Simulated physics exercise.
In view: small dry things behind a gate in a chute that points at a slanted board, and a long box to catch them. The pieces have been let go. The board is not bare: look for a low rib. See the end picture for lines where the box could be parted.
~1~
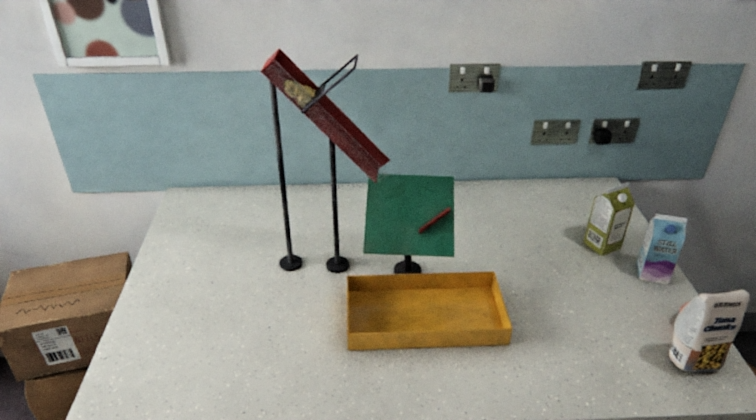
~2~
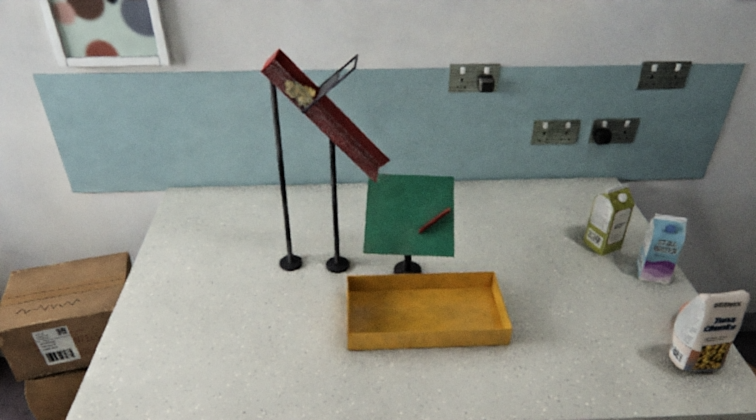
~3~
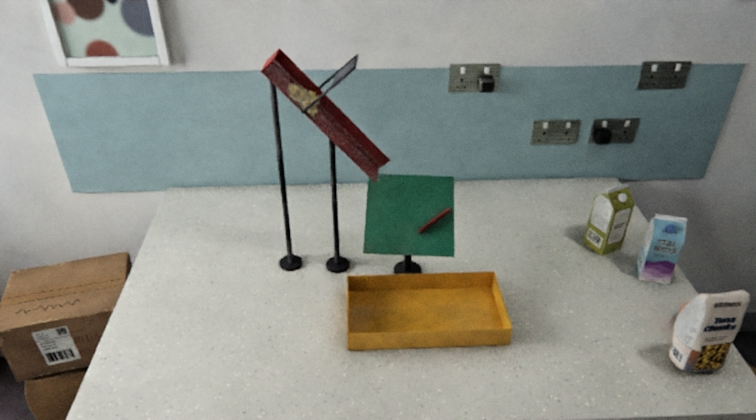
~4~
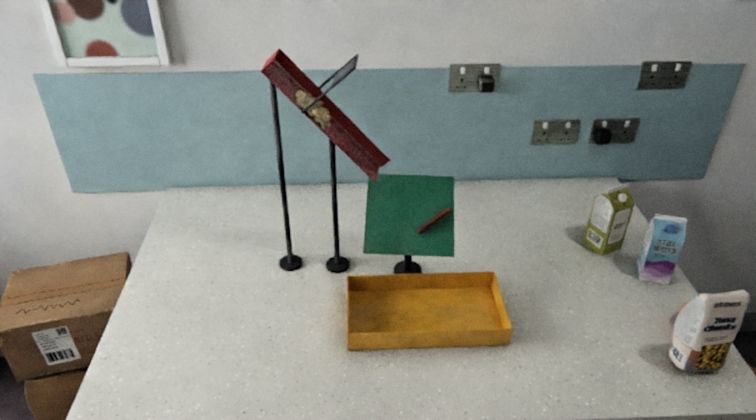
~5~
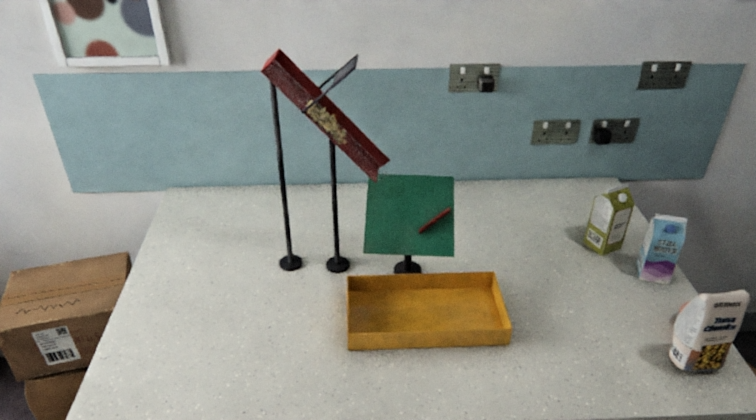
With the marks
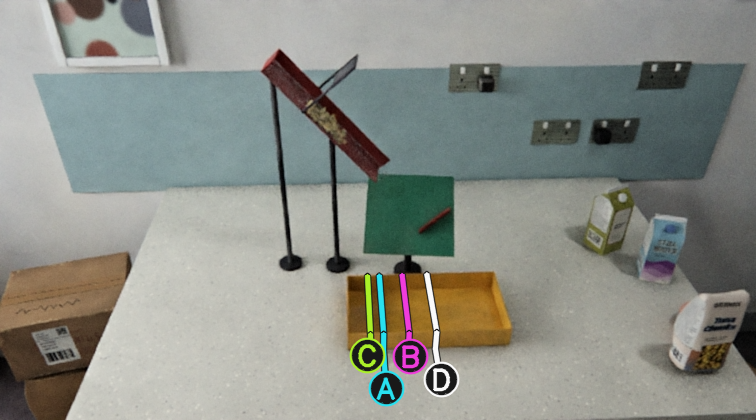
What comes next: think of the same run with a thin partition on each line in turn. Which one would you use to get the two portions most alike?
The best line is B.
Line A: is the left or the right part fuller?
The right side.
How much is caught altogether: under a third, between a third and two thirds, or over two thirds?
Over two thirds.
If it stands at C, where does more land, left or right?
Right.
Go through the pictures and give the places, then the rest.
In the first frame, load behind the gate at (300, 91), soya beans; lip of the chute at (377, 176), sloping steeply.
In the second frame, middle of the board at (410, 213), tilted gently; middle of its low edge at (409, 255); of its high edge at (411, 175).
In the third frame, front corners of the box at (348, 334) and (512, 328), empty; front of the load at (316, 111).
In the fourth frame, middle of the load at (314, 105); its front at (328, 125), about a quarter of the way to the lip; rib from (450, 207) to (420, 230).
In the fifth frame, middle of the load at (324, 121); its front at (344, 142), about half of the way to the lip.
On the marked copy, line A crosses the front rim at (383, 333); line B crosses the front rim at (409, 332); line C crosses the front rim at (370, 333); line D crosses the front rim at (436, 331).
With A, of what is caught, a stray few on the left of the divider, nearly all on the right.
With B, of what is caught, about two thirds on the left of the divider, about a third on the right.
With C, of what is caught, none on the left of the divider, all on the right.
With D, of what is caught, nearly all on the left of the divider, a small part on the right.
